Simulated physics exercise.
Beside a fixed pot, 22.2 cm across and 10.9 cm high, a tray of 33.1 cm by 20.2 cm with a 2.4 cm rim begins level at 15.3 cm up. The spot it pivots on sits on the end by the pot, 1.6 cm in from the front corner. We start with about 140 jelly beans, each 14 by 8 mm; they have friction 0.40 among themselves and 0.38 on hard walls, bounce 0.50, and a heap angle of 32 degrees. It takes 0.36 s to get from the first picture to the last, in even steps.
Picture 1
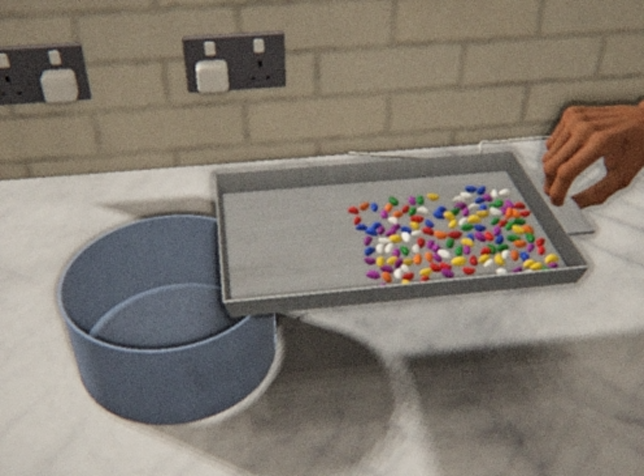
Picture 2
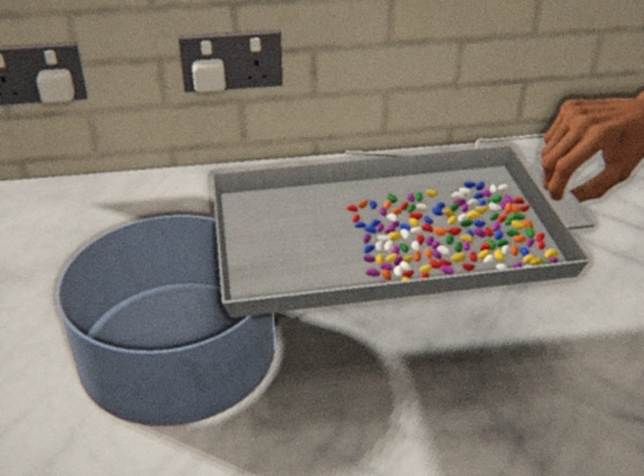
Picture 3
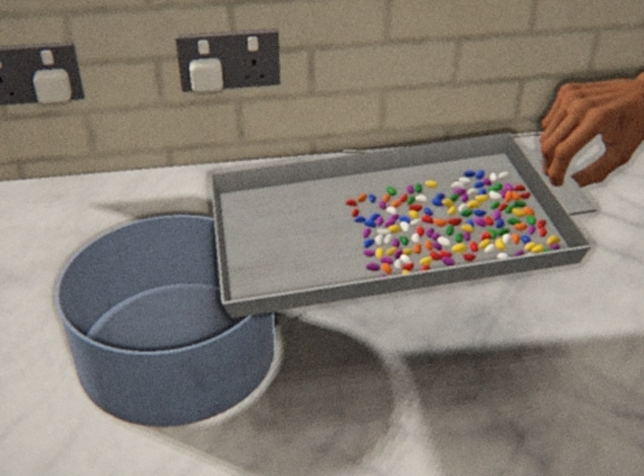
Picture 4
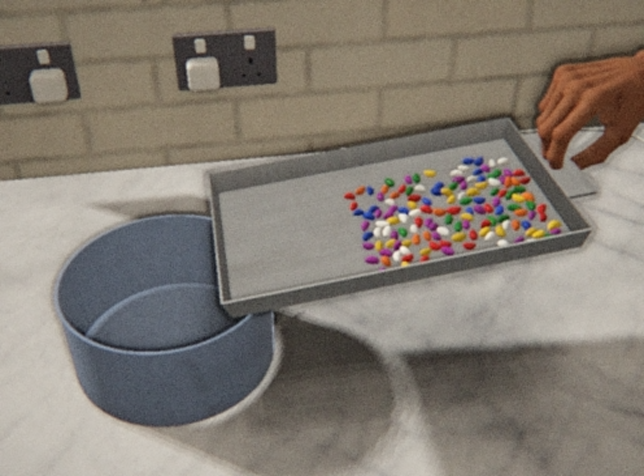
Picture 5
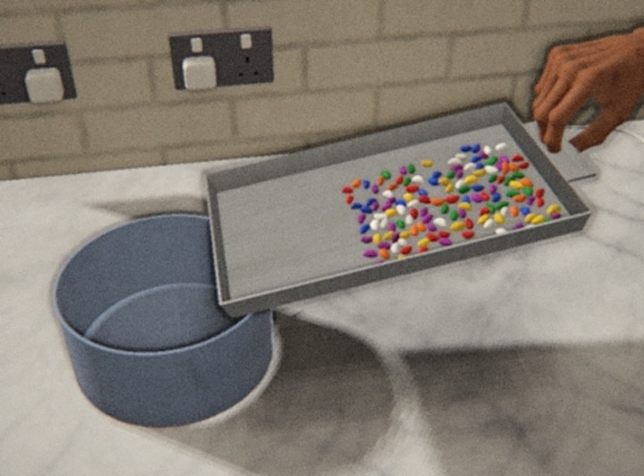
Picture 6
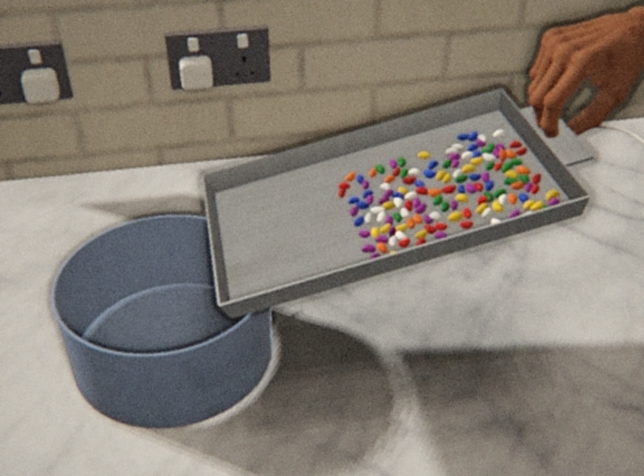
On a marble counter, a hand slowly raises the right end of a candy-filled tray.
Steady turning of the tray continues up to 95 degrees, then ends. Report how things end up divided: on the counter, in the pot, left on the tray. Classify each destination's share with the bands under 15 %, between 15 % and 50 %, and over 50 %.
Counter: Under 15 %; pot: Over 50 %; left on the tray: Under 15 %.
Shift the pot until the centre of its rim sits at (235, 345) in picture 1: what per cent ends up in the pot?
Close to 55 in a hundred.
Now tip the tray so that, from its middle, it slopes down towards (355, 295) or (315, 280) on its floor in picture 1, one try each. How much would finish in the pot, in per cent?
That would be close to 0 per cent and then close to 0 per cent.
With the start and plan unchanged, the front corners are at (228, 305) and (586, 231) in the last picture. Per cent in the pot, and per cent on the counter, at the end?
In the pot: 0 per cent; on the counter: 100 per cent.
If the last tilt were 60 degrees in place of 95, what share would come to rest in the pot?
In that case some 10 per cent.
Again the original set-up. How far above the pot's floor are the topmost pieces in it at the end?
Measured height: Approx. 1.0 cm.
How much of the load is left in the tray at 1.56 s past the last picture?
Something like 90 percent, roughly.
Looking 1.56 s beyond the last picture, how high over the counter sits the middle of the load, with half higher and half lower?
Some 16 cm above the counter.
Then, 0.93 s after the last picture, tilt 51 degrees; the tray holds 90 %, the pot 5 %.
Then, 1.56 s after the last picture, tilt 76 degrees; the tray holds 90 %, the pot 10 %.
Then, 2.22 s after the last picture, tilt 95 degrees; the tray holds 5 %, the pot 80 %.
In the end, counter 5 %, pot 95 %, tray 0 %.
